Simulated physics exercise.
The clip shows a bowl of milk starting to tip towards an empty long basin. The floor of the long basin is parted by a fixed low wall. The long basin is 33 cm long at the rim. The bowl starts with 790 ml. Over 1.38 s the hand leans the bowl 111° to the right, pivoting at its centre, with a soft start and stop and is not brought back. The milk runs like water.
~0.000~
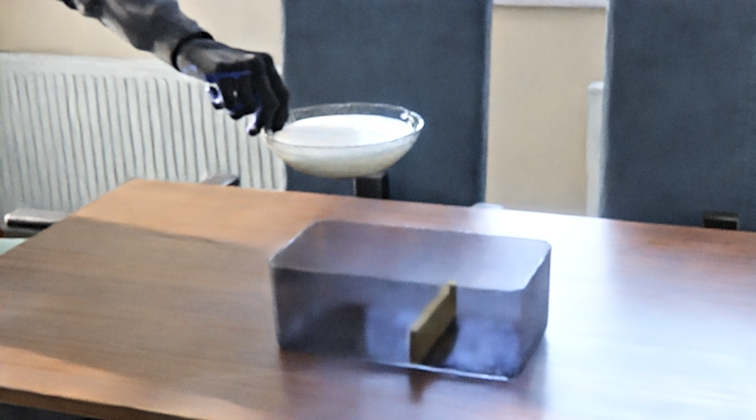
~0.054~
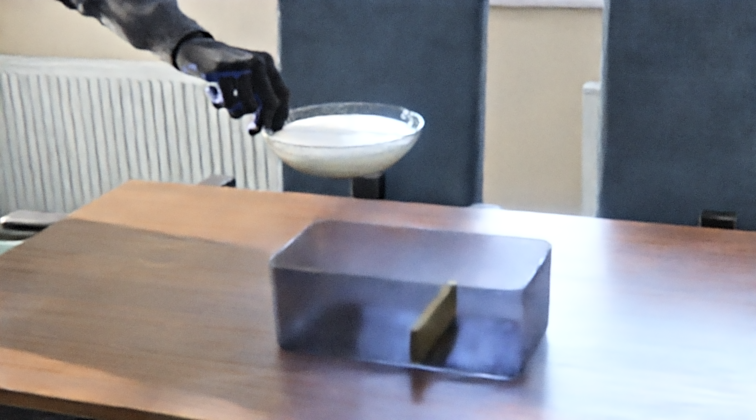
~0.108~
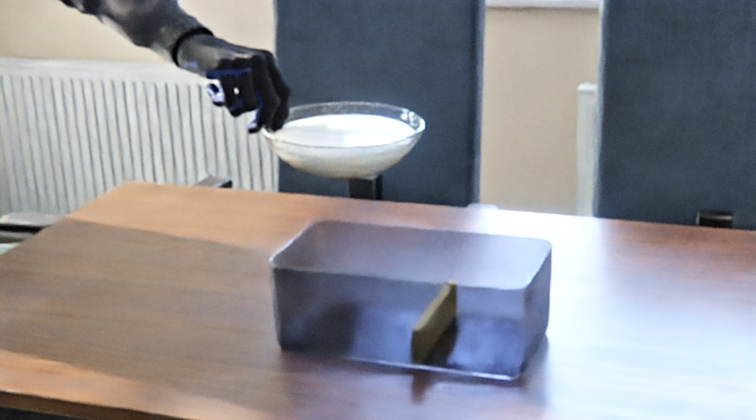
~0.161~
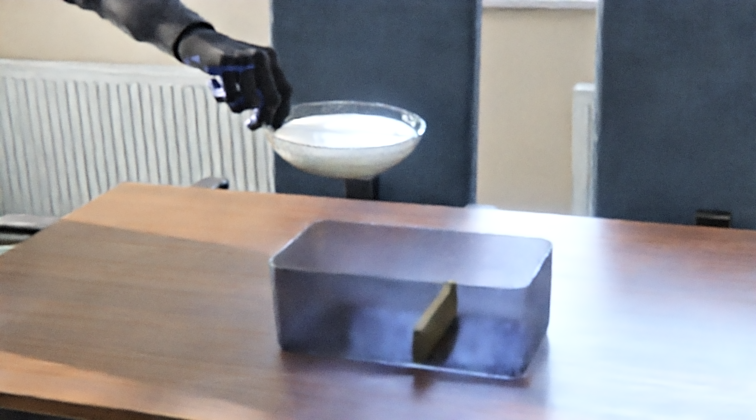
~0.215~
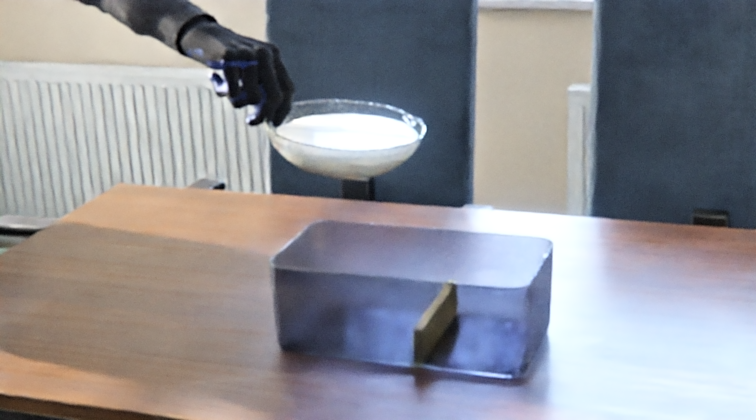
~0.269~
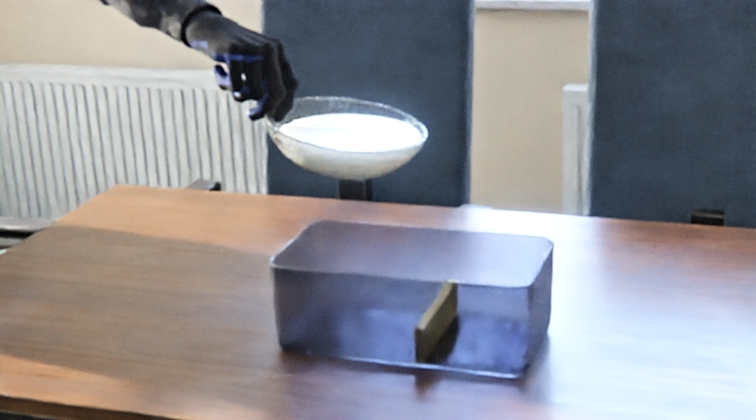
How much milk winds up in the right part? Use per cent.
The far part has some 82 per cent.
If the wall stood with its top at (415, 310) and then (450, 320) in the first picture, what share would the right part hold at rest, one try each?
First 90, then 60 per cent.
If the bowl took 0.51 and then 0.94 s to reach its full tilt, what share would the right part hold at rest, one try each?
In turn about 55 and 75 per cent.
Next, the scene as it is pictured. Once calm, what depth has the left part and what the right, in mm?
Some 4 mm on the left and 32 mm on the right.
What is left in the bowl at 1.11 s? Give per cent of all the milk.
About 0 per cent.
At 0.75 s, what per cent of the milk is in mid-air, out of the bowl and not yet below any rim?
Some 32 per cent.
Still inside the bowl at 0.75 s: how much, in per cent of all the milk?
About 18 per cent.
Then, 0.75 s in, the tilt is 63° and 18 per cent is still to pour, 2 is left of the wall and 49 right of it.
Then, 1.11 s in, the tilt is 101° and 0 per cent is still to pour, 17 is left of the wall and 82 right of it.
Then, 1.48 s in, the tilt is 111° and 0 per cent is still to pour, 17 is left of the wall and 82 right of it.
Then, 1.88 s in, the tilt is 111° and 0 per cent is still to pour, 17 is left of the wall and 82 right of it.
Finally, 17 per cent lies left of the wall, 82 right of it and 1 outside.
